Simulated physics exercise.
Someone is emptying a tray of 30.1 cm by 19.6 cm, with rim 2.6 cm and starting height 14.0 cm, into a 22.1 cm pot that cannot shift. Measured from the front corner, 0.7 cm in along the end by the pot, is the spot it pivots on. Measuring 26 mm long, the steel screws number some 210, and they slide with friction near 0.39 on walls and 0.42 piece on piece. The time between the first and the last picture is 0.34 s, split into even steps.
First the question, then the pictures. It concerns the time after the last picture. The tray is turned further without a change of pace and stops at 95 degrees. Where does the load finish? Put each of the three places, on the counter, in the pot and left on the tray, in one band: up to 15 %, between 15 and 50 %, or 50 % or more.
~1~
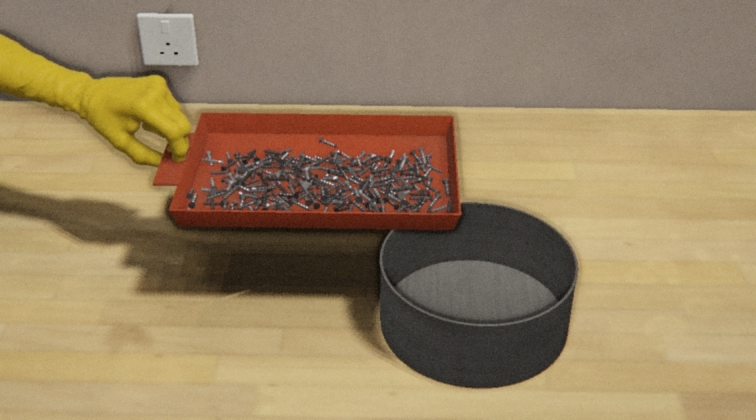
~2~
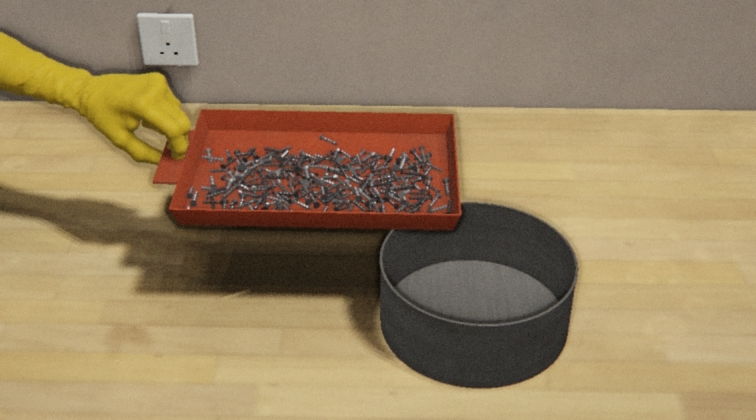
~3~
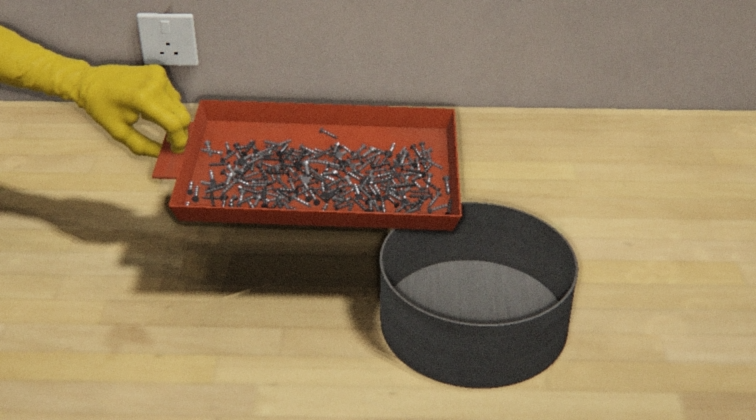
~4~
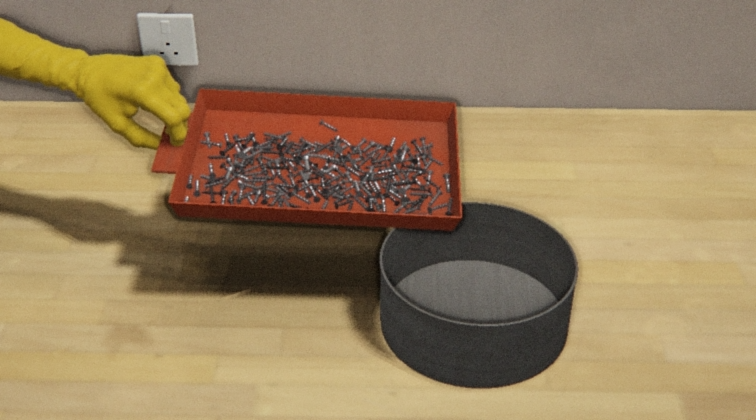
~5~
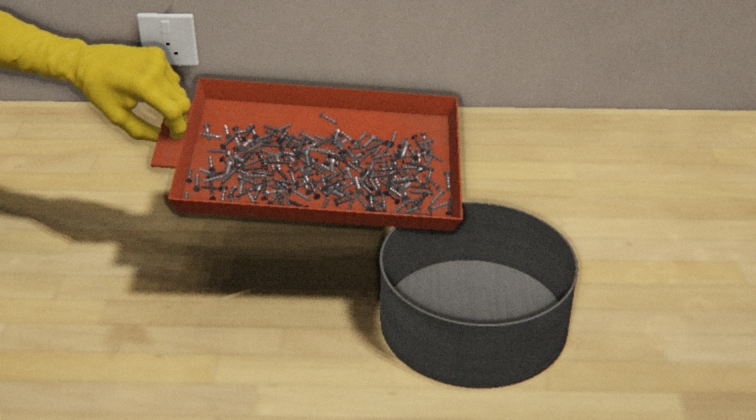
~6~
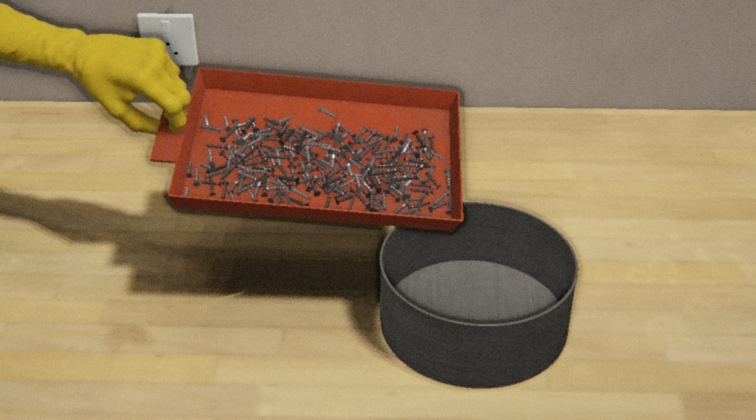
Counter: Between 15 and 50 %; pot: 50 % or more; tray: Up to 15 %.
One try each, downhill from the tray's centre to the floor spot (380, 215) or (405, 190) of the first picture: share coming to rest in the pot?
First try: Around 100 percent; second try: Around 90 percent.
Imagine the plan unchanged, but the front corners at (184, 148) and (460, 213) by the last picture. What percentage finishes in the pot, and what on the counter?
The pot gets 100 and the counter 0.
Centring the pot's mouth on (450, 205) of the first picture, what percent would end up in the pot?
I'd expect near 0 per cent.
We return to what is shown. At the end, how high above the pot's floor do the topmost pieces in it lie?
My guess is around 3.0 centimetres.
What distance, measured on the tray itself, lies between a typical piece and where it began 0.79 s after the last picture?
Displacement on the tray: About 3 cm.
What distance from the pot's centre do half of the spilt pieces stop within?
That comes to near 18 cm.
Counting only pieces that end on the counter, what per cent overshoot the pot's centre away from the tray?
About 0 per cent.
Then, 0.79 s after the last picture, tilt 51 degrees; the tray holds 100 %, the pot 0 %.
Then, 1.32 s after the last picture, tilt 77 degrees; the tray holds 70 %, the pot 10 %.
Then, 1.91 s after the last picture, tilt 95 degrees; the tray holds 0 %, the pot 65 %.
In the end, counter 35 %, pot 65 %, tray 0 %.
